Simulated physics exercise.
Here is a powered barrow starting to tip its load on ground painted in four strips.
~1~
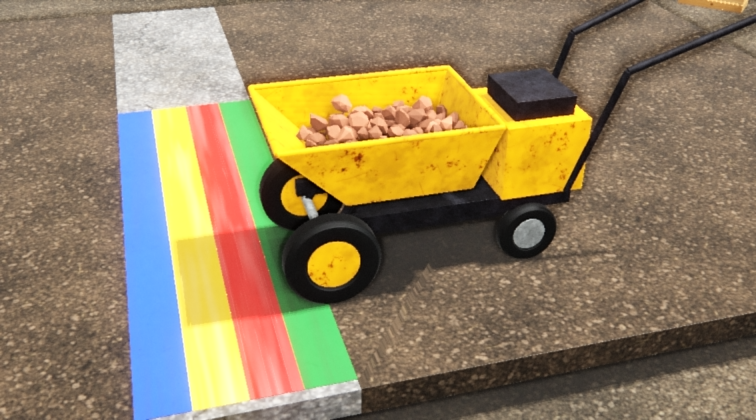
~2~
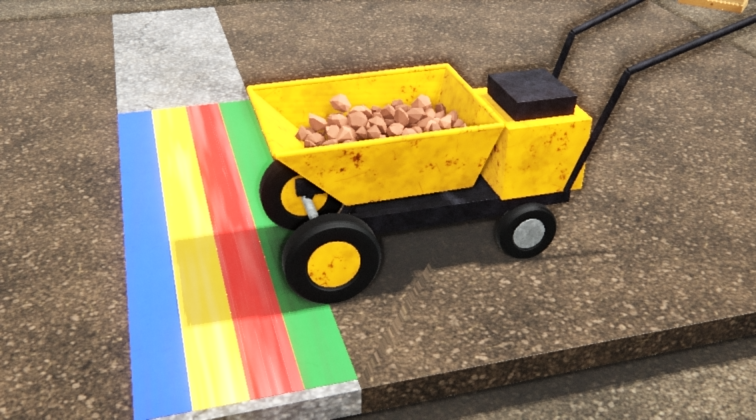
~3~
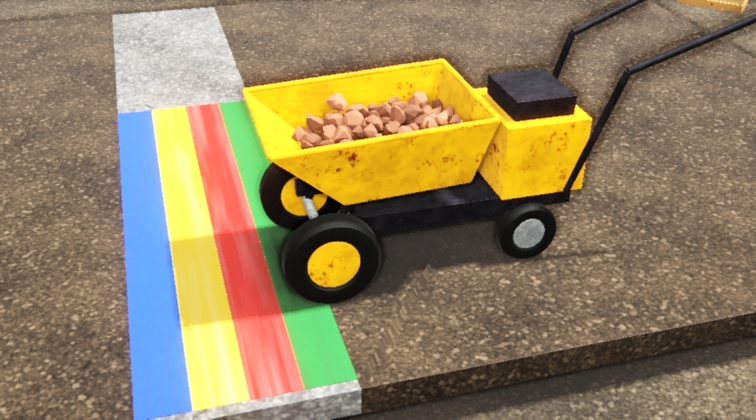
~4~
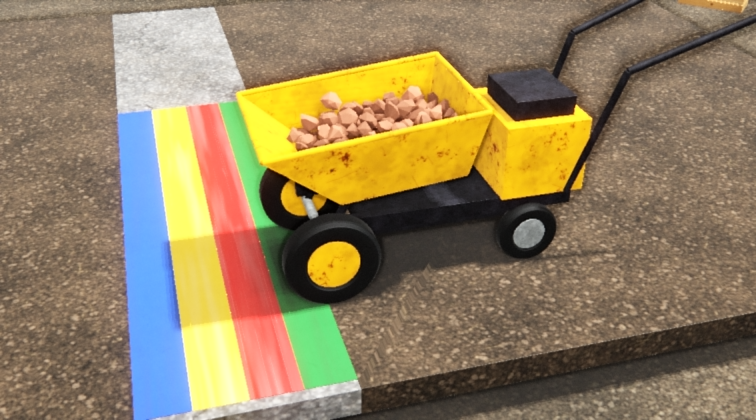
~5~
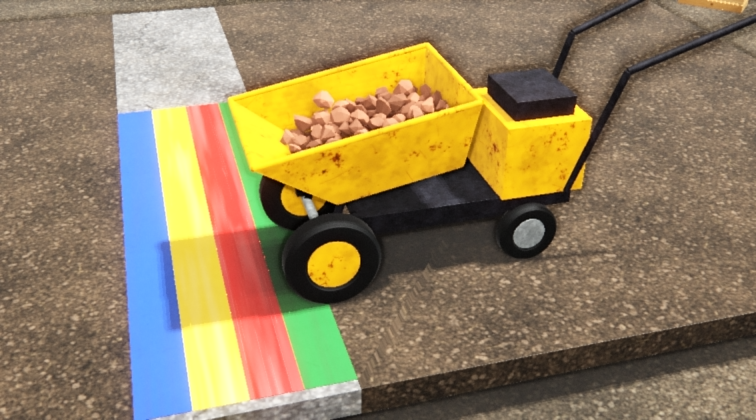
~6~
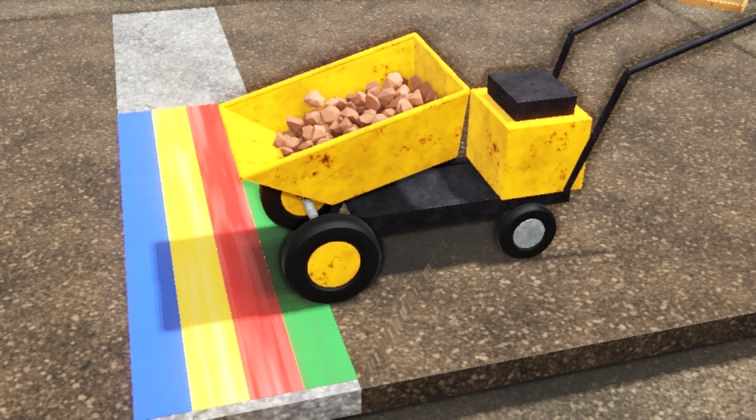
The yellow skip of a powered barrow, loaded with lumps of rubble, sits level beside ground painted in blue, yellow, red and green strips. It tilts slowly forward to the left, its rear rising away from the body and its lip dipping, while the wheels stay still and the rubble remains inside.
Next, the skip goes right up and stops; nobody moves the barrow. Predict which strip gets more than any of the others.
The blue strip gets the most.
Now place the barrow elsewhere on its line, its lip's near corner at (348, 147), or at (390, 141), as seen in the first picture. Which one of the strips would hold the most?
First: Yellow; second: Red.
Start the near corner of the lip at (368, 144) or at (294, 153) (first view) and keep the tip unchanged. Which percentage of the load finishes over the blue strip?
20 per cent, then 40 per cent.
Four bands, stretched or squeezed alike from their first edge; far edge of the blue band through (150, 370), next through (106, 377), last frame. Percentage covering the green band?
First some 0, then 0 per cent.
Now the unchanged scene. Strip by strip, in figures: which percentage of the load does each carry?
Green strip 0 %, red strip 0 %, yellow strip 15 %, blue strip 40 %.
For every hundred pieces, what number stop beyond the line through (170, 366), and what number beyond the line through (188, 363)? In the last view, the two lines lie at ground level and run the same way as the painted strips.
I reckon some 70 per cent and some 80 per cent.
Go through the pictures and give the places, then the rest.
The first picture shows lip of the skip at (277, 155), level; top of the load at (398, 129), lumps of rubble; green strip at (314, 335); red strip at (264, 344); yellow strip at (212, 353); blue strip at (159, 362).
The second picture shows lip of the skip at (276, 156), level; top of the load at (397, 128).
The third picture shows lip of the skip at (271, 159), tipped barely; top of the load at (397, 115).
The fourth picture shows lip of the skip at (263, 163), tipped a little; top of the load at (409, 121).
The fifth picture shows lip of the skip at (253, 169), tipped a little; top of the load at (402, 115).
The sixth picture shows lip of the skip at (243, 177), tipped clearly; top of the load at (401, 105); green strip at (314, 335); red strip at (264, 344); yellow strip at (212, 353); blue strip at (159, 362).
Soon after the last picture, skip tipped steeply; all in the skip.
A little later, skip tipped steeply; most in the skip; a stray few over the yellow strip; about a quarter over the blue strip; a stray few off the paint.
Later still, skip tipped right over; a small part in the skip; a small part over the yellow strip; about a third over the blue strip; about a third off the paint.
At rest, skip tipped right over; a small part in the skip; none over the green strip; none over the red strip; a small part over the yellow strip; about a third over the blue strip; about a third off the paint.
